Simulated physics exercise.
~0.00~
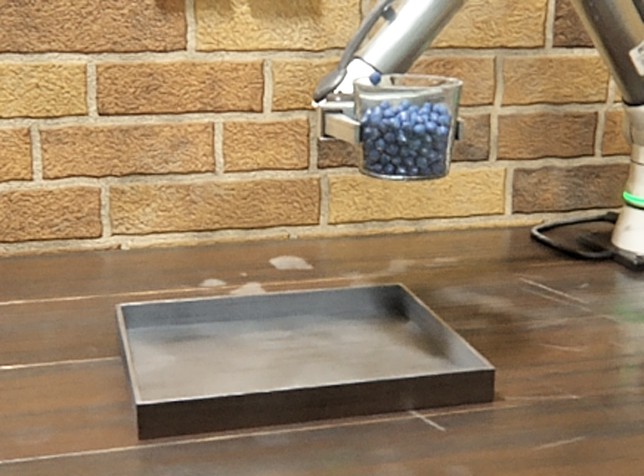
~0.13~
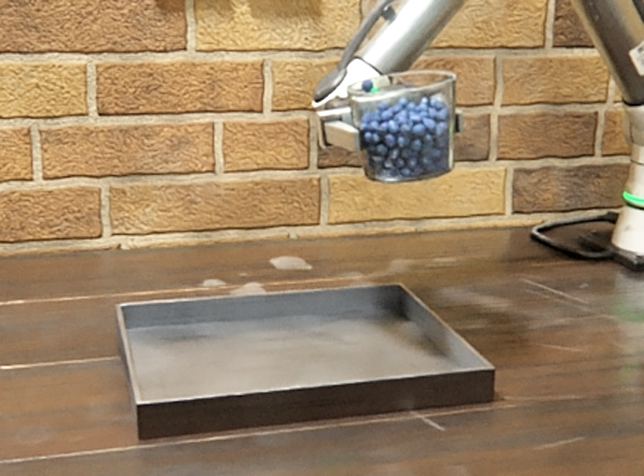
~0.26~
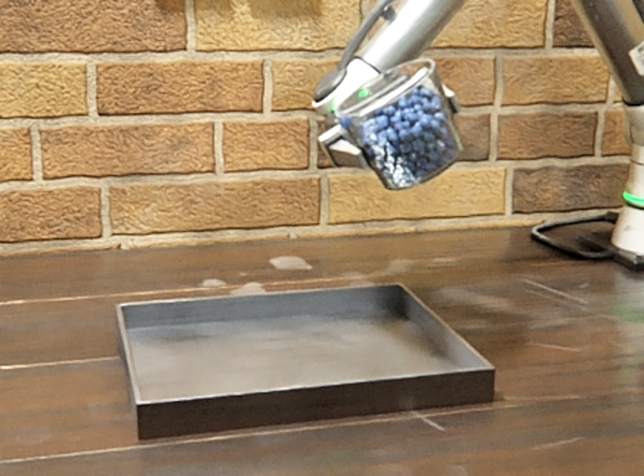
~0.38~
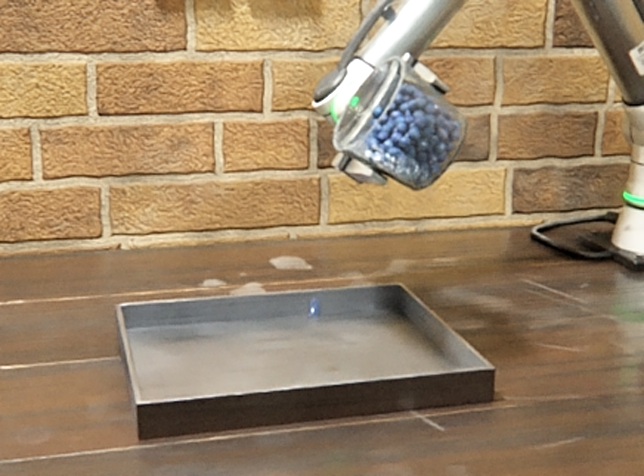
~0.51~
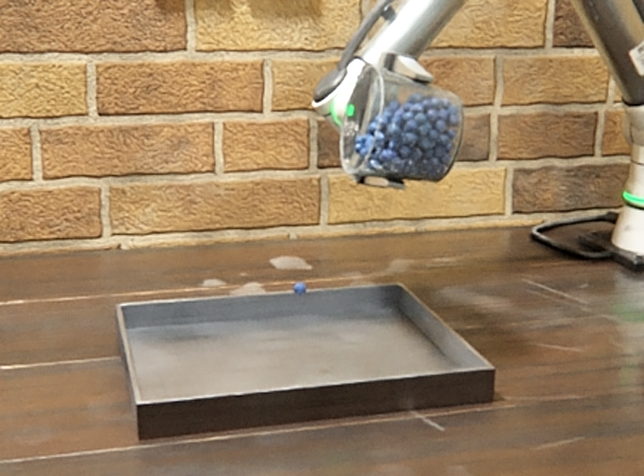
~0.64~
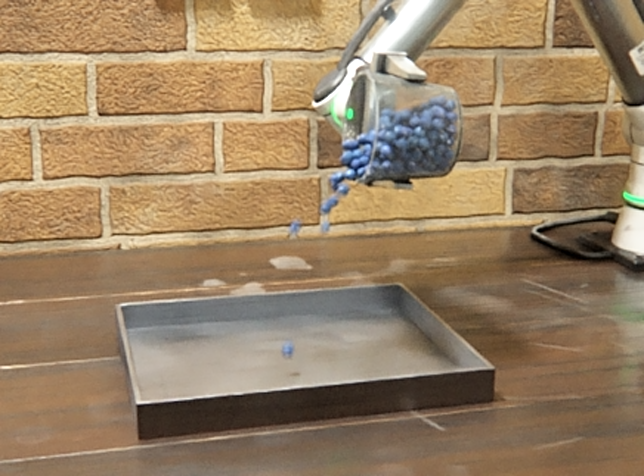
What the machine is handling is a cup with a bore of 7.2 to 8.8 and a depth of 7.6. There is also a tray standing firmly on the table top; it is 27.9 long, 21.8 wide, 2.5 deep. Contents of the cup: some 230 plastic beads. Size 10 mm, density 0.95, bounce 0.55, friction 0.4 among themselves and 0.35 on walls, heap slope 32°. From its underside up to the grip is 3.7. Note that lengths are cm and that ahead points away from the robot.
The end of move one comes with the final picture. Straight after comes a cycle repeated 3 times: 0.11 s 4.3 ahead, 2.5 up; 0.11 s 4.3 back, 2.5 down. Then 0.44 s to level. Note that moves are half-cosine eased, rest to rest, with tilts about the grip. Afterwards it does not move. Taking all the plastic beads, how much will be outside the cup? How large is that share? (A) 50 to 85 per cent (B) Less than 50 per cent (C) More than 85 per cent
(C) More than 85 per cent.
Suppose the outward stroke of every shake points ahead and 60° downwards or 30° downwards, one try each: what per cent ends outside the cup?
70 and 90 %.
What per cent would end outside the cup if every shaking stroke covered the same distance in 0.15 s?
Then roughly 100 percent.
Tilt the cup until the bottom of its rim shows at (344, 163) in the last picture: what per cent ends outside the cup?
About 95 %.
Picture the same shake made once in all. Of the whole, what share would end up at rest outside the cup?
Expected share: About 100 %.
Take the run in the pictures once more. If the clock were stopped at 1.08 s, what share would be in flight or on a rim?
Roughly 2 per cent.
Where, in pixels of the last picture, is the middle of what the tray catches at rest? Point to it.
Middle point: About (178, 362).
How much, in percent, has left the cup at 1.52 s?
Share out so far: Near 100 %.
After 1.08 s, tilted 85° forward, highest piece 17 above the table; 213 in the tray, 10 on the table or floor, 4 in flight or on a rim.
After 1.52 s, tilted 43° forward, highest piece 3 above the table; 213 in the tray, 14 on the table or floor.
After 1.94 s, level, highest piece 3 above the table; 213 in the tray, 14 on the table or floor.
After 2.99 s, level, highest piece 3 above the table; 213 in the tray, 14 on the table or floor.
In the end, 213 in the tray, 14 on the table or floor. That is 100 % outside the cup.
